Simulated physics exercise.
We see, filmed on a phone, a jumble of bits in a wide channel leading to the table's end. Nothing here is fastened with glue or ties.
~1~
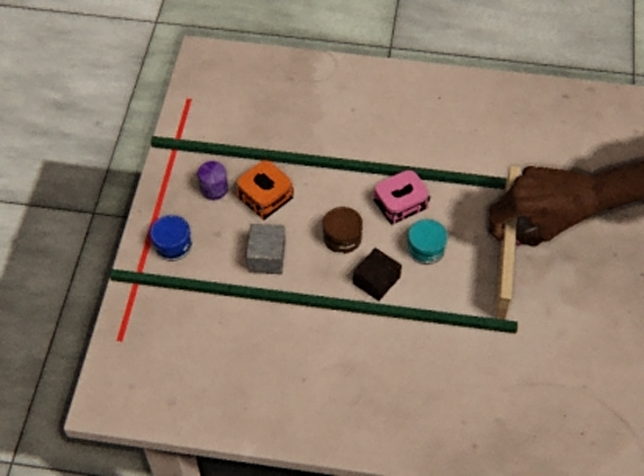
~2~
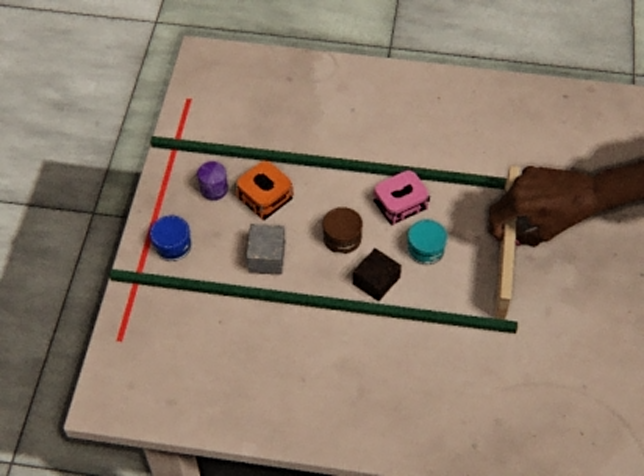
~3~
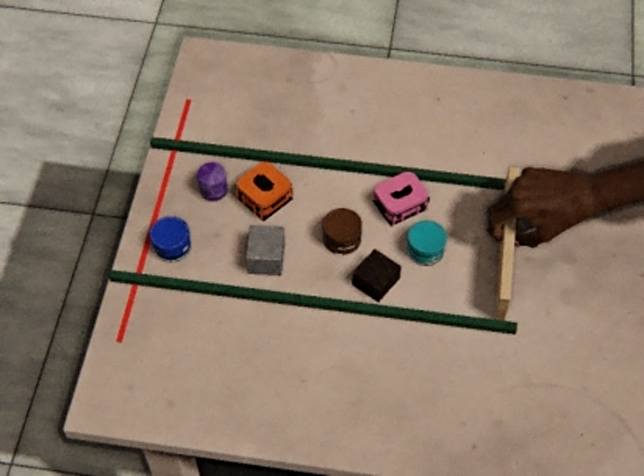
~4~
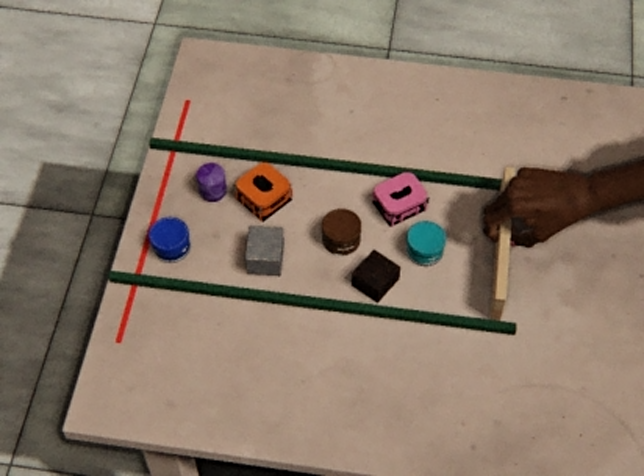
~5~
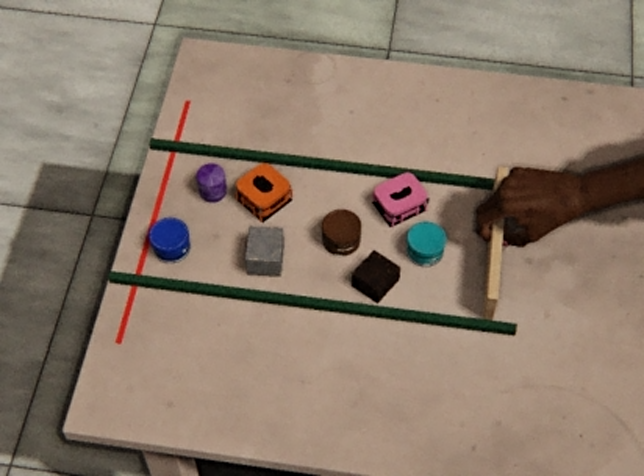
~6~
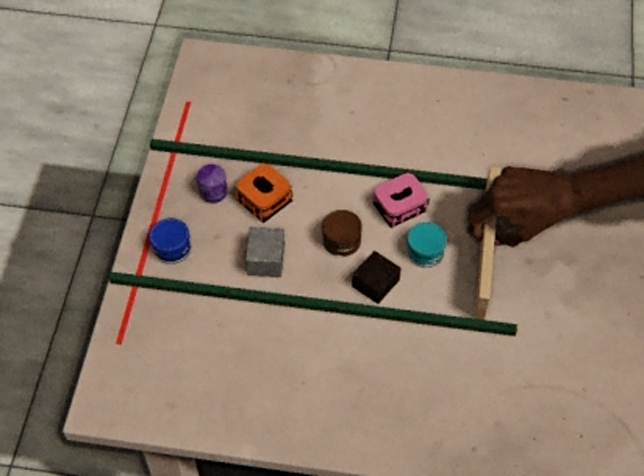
On a pale tabletop, a hand held a wooden board upright between two green rails, then slid it slightly left toward a scatter of colourful tubs and blocks, which stayed where they were.
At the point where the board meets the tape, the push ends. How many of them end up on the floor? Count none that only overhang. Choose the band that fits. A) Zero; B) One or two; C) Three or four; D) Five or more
The answer is D.
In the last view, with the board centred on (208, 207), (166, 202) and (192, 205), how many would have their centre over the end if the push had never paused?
Respectively, 2, 5 and 3.
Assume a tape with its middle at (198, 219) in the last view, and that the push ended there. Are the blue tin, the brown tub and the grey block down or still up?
Blue tin: Drops; brown tub: Stays; grey block: Stays.
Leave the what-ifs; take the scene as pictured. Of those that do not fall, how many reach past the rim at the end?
3 overhanging.
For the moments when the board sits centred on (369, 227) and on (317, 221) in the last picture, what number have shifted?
I count 4 first and 6 after.
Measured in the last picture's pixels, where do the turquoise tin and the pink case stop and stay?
They come to rest around (136, 209) and (148, 158).
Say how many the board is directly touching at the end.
3 in contact.
Soon after, none off yet; blue tin at rest near (171, 241); purple lid at rest near (212, 184); orange case at rest near (264, 192).
After that, none off yet; blue tin at rest near (171, 241); purple lid displaced a little near (196, 183); orange case displaced about its own width near (231, 184).
And then, none off yet; blue tin displaced about its own width near (112, 233); purple lid tilting well over near (110, 190); orange case displaced well along near (150, 172).
In the end, the number that fall off is five or more; gone, brown tub, grey block, orange case, purple lid and blue tin.
